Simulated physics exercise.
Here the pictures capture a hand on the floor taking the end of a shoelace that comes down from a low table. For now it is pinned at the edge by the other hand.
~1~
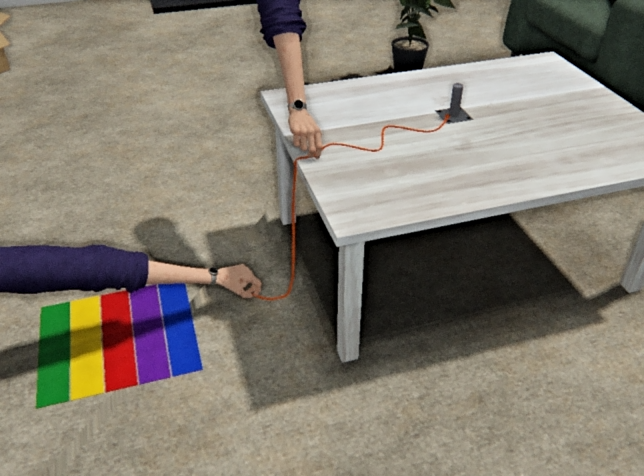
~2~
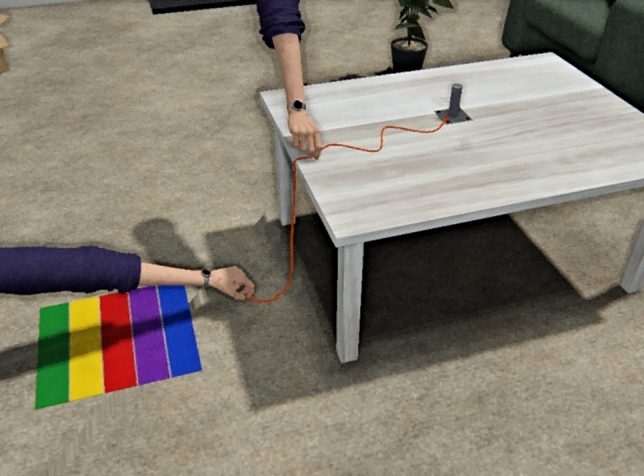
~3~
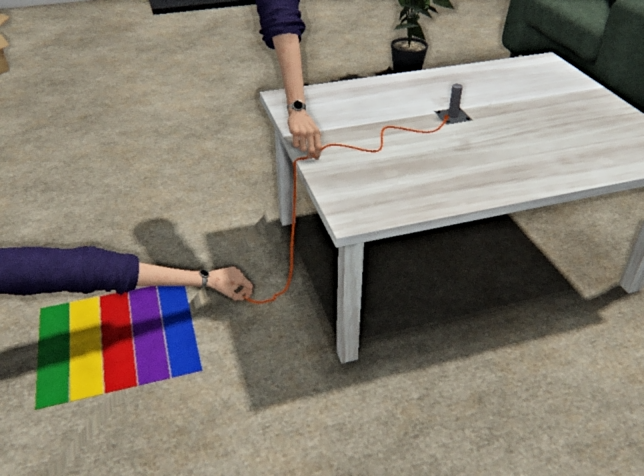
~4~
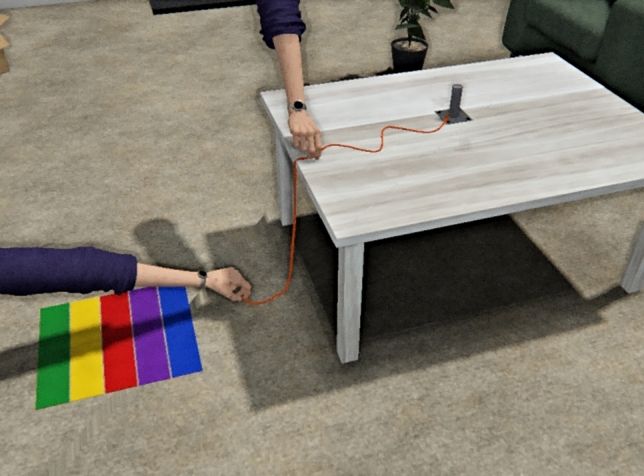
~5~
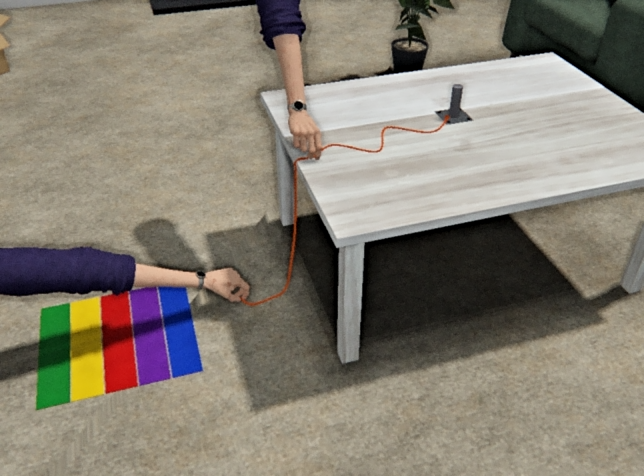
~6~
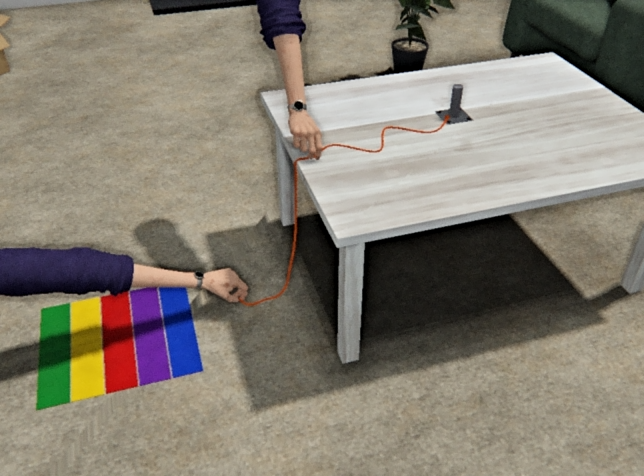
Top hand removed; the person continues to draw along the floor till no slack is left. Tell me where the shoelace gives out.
It gives out over the yellow strip.
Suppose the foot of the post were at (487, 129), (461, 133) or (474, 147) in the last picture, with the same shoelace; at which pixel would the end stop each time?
Places per try: (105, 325); (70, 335); (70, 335).
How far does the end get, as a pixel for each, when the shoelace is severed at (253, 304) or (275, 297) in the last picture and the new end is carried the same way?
About (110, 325), then (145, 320).
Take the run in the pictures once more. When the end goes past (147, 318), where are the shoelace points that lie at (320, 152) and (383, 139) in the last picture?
The first ends at (288, 178) and the second at (353, 138).
Early on, end near (147, 318); over purple.
Midway, end near (108, 326); over red.
At the end of the slack, end near (85, 331); over yellow. The yellow one.
